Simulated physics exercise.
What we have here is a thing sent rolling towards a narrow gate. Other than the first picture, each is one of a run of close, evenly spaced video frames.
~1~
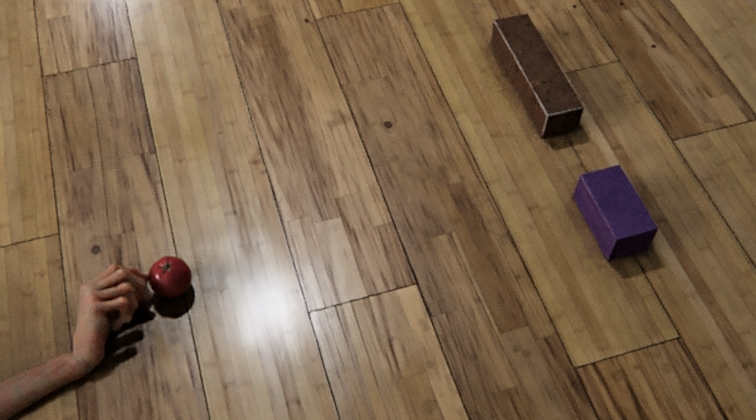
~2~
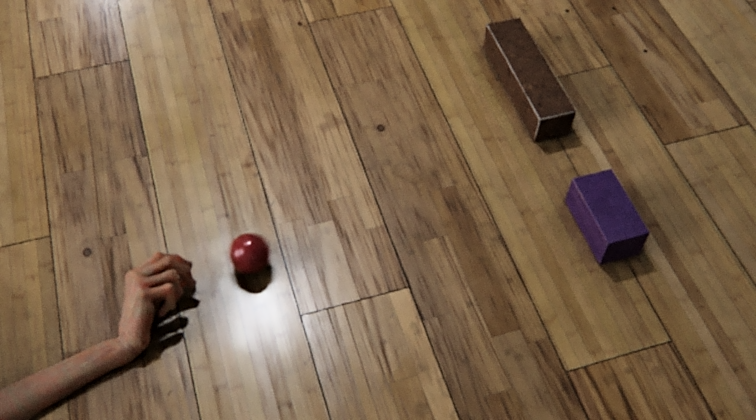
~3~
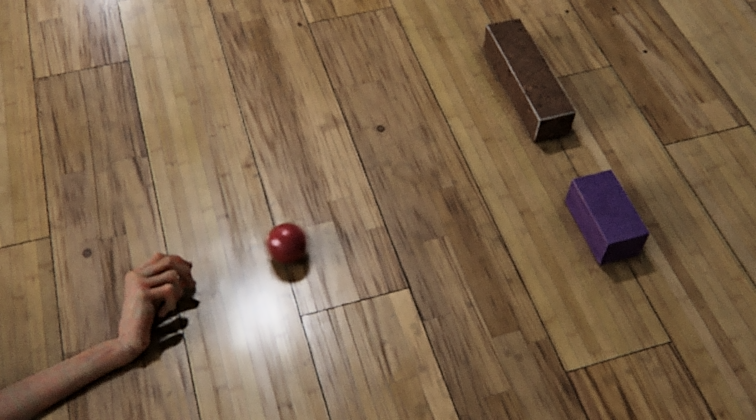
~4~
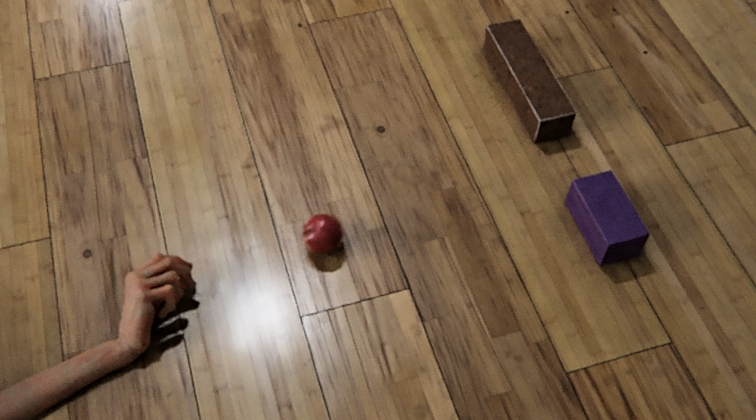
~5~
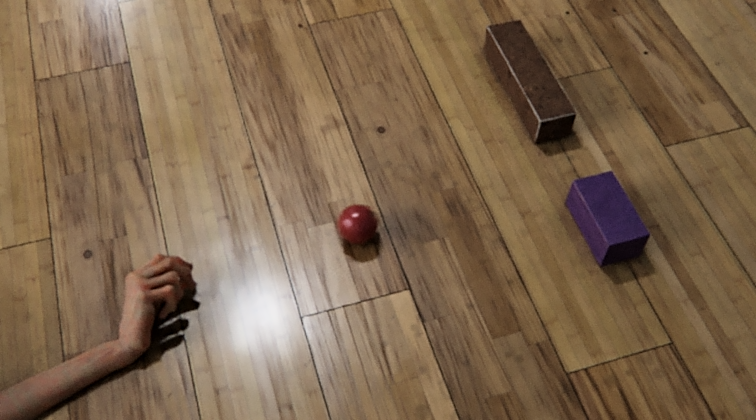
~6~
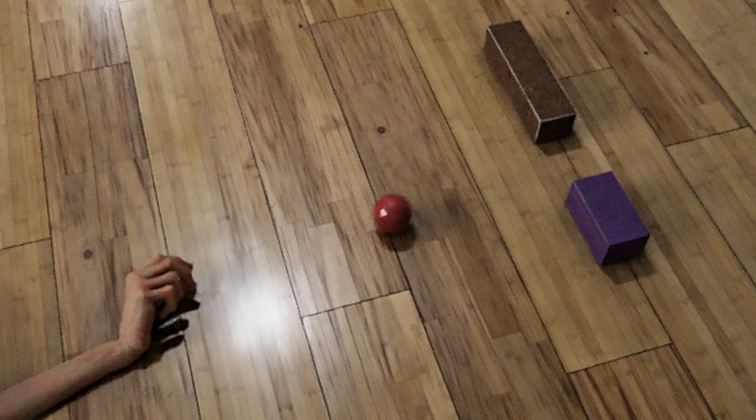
A hand releasing a red tomato that rolls rightward across a wooden floor, with a brown brick and purple block standing still.
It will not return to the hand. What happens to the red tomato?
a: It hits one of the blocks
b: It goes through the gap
Option b: It goes through the gap.
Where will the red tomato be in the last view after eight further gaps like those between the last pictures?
(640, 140).
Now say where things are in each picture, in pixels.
The first frame shows red tomato (170, 277) under the hand; purple block (614, 212).
The second frame shows red tomato (250, 254); brown brick (527, 78).
The third frame shows red tomato (287, 244); purple block (606, 217).
The fourth frame shows red tomato (323, 234); brown brick (527, 79).
The fifth frame shows red tomato (359, 224); purple block (606, 218).
The sixth frame shows red tomato (392, 214); brown brick (528, 80).
Then, 0.40 s later than the last frame, red tomato heading on near (701, 123).
Then, 0.88 s later than the last frame, red tomato heading on.
When it is over, the red tomato gets between the blocks.
